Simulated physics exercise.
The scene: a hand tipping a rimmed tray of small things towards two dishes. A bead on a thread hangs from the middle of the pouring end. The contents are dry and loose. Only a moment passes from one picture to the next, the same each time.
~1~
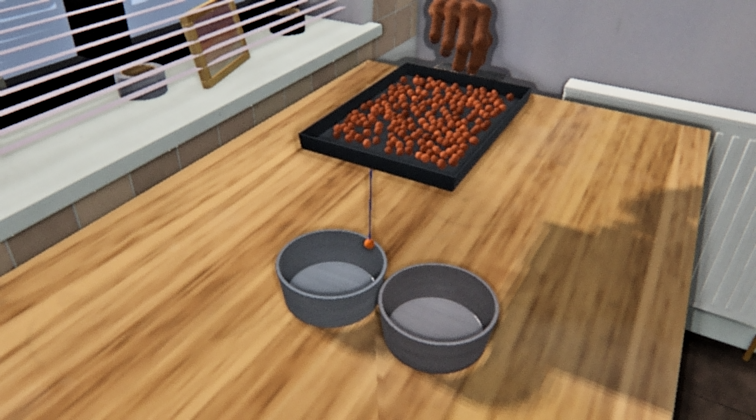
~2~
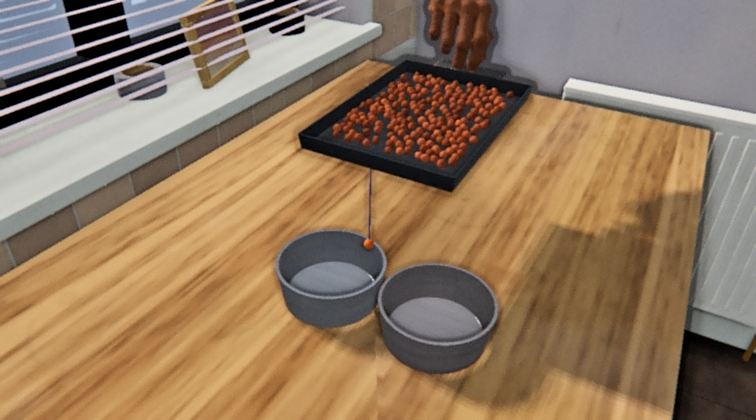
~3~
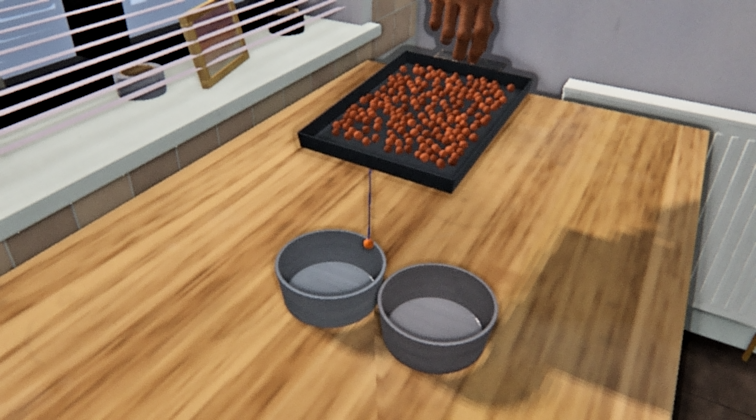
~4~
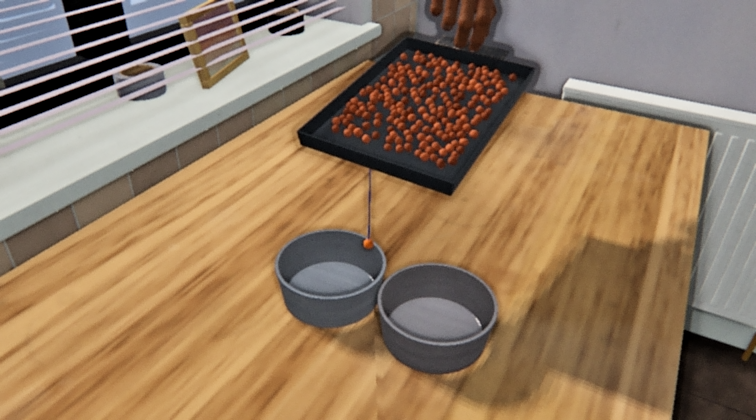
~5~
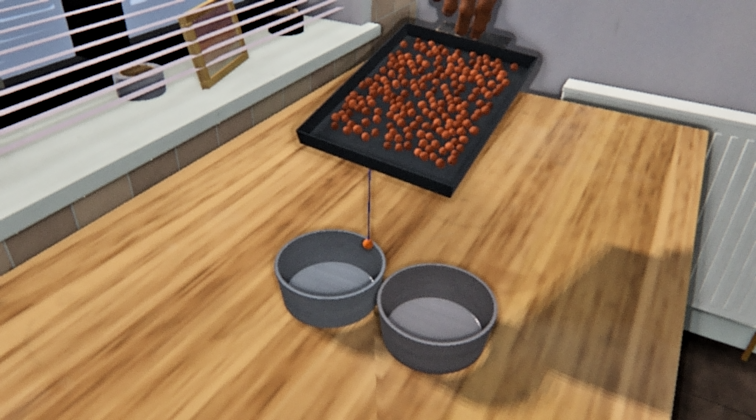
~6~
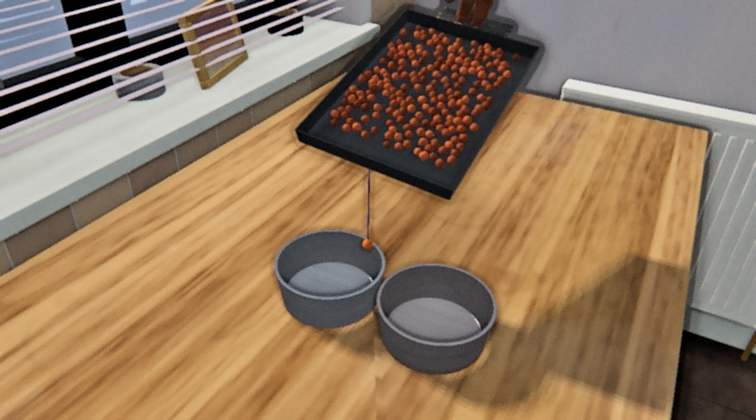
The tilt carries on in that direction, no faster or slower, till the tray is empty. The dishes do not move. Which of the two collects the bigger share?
Fuller: The right-hand dish.
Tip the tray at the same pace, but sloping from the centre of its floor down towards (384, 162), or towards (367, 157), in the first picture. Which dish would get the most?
At the first place left, at the second left.
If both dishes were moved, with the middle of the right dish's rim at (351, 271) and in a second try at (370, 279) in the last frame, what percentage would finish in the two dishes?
Roughly 40 per cent, and 60 per cent.
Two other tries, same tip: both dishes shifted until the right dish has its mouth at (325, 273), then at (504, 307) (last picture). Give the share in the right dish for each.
Roughly 20 per cent, and 20 per cent.
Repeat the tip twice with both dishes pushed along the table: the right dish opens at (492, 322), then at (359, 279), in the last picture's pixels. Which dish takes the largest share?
The first try: The left-hand dish. The second: The right dish.
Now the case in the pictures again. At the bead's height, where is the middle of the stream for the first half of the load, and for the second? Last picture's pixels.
Early half (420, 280), late half (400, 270).
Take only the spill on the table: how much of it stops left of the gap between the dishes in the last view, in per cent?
Some 80 per cent.
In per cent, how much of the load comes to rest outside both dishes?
Roughly 10 in a hundred.
Soon after the last picture, tray tipped steeply; all on the tray.
A little later, tray tipped right over; nearly all on the tray; a small part in the right dish; a stray few in the left dish; a stray few in the air.
Later still, tray tipped past a quarter turn; most in the right dish; a small part in the left dish; a small part outside both.
At rest, tray tipped past a quarter turn; most in the right dish; a small part in the left dish; a small part outside both.
